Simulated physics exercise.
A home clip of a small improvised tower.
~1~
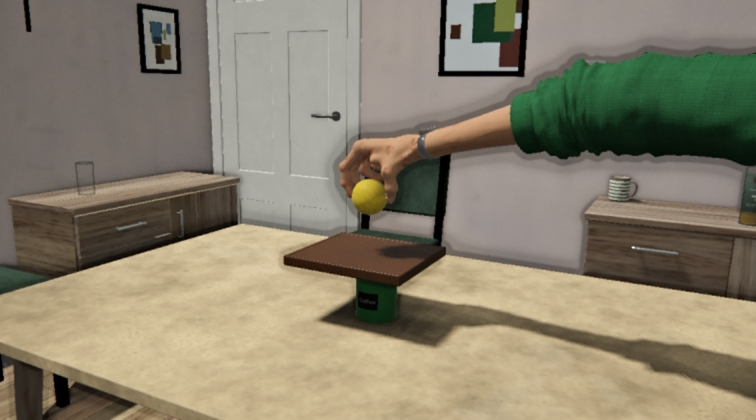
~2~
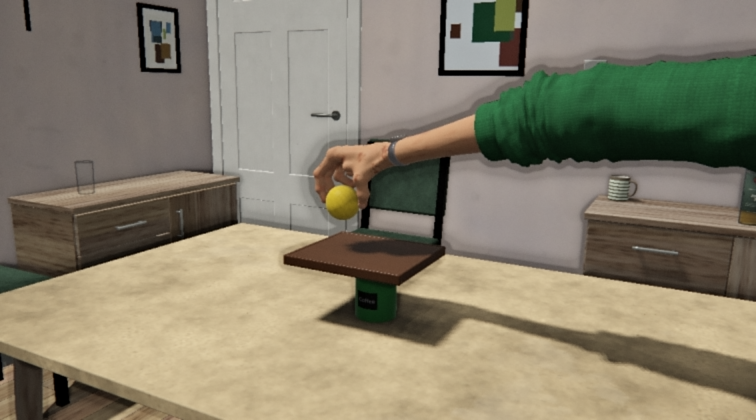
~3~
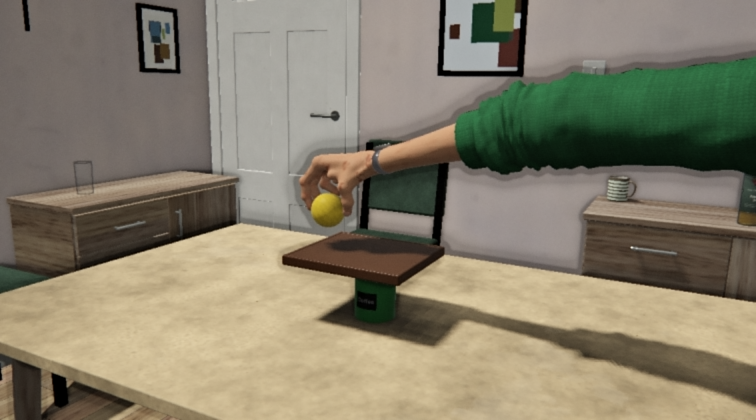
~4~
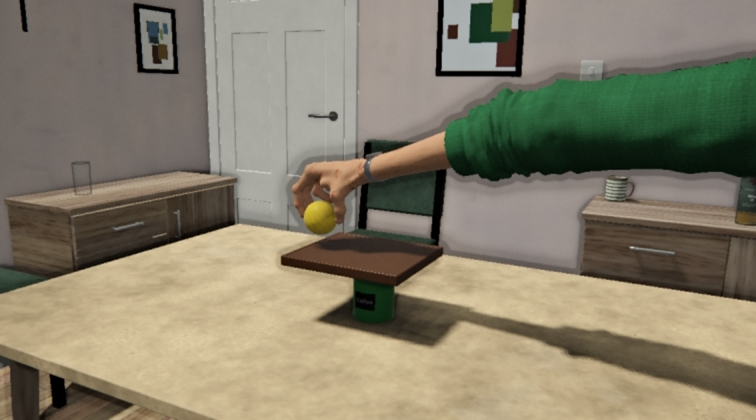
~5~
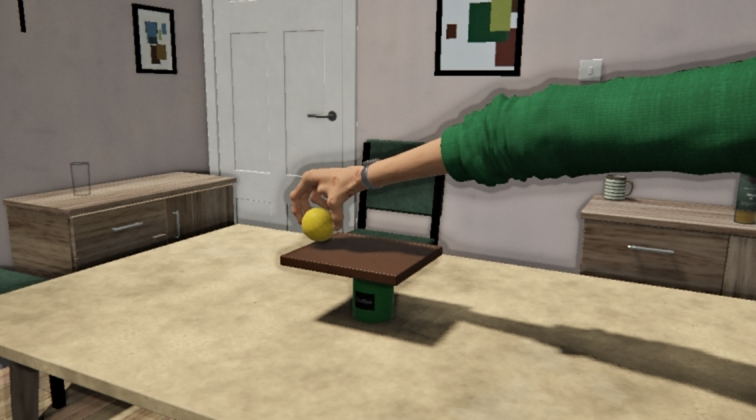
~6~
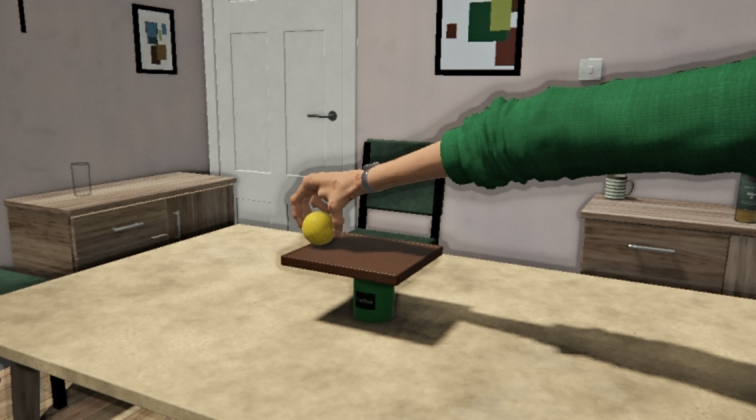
A hand in a green sleeve, reaching in from the right, holds a yellow lemon above a dark brown square lid resting on a green container, on a pale table seen from slightly above. Behind are a white door, a dark chair, wooden cabinets and framed artwork. The hand moves the lemon left and downward, slowing as it lowers it onto the lid's left side, fingers still around it, while the view barely shifts.
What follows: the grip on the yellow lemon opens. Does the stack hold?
The stack comes apart.
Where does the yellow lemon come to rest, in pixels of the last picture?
Around (272, 282).
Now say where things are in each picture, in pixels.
In the first picture, coming down; yellow lemon (370, 197); brown lid (367, 256).
In the second picture, coming down; yellow lemon (343, 203); brown lid (367, 255).
In the third picture, coming down; yellow lemon (329, 210); brown lid (366, 256).
In the fourth picture, coming down; yellow lemon (321, 218); brown lid (365, 256).
In the fifth picture, coming down; yellow lemon (319, 225); brown lid (364, 256).
In the sixth picture, in place under the hand; yellow lemon (319, 228); brown lid (365, 255).
Then, 0.40 s past the last view, yellow lemon now fallen; brown lid rocked 49° from its first pose.
Then, 0.50 s past the last view, brown lid rocked 60° from its first pose.
Then, 0.90 s past the last view, brown lid now fallen.
Finally, fallen, brown lid and yellow lemon; green jar still in place. Final places as the last picture's camera would see them, yellow lemon near (272, 282). The stack gives way.
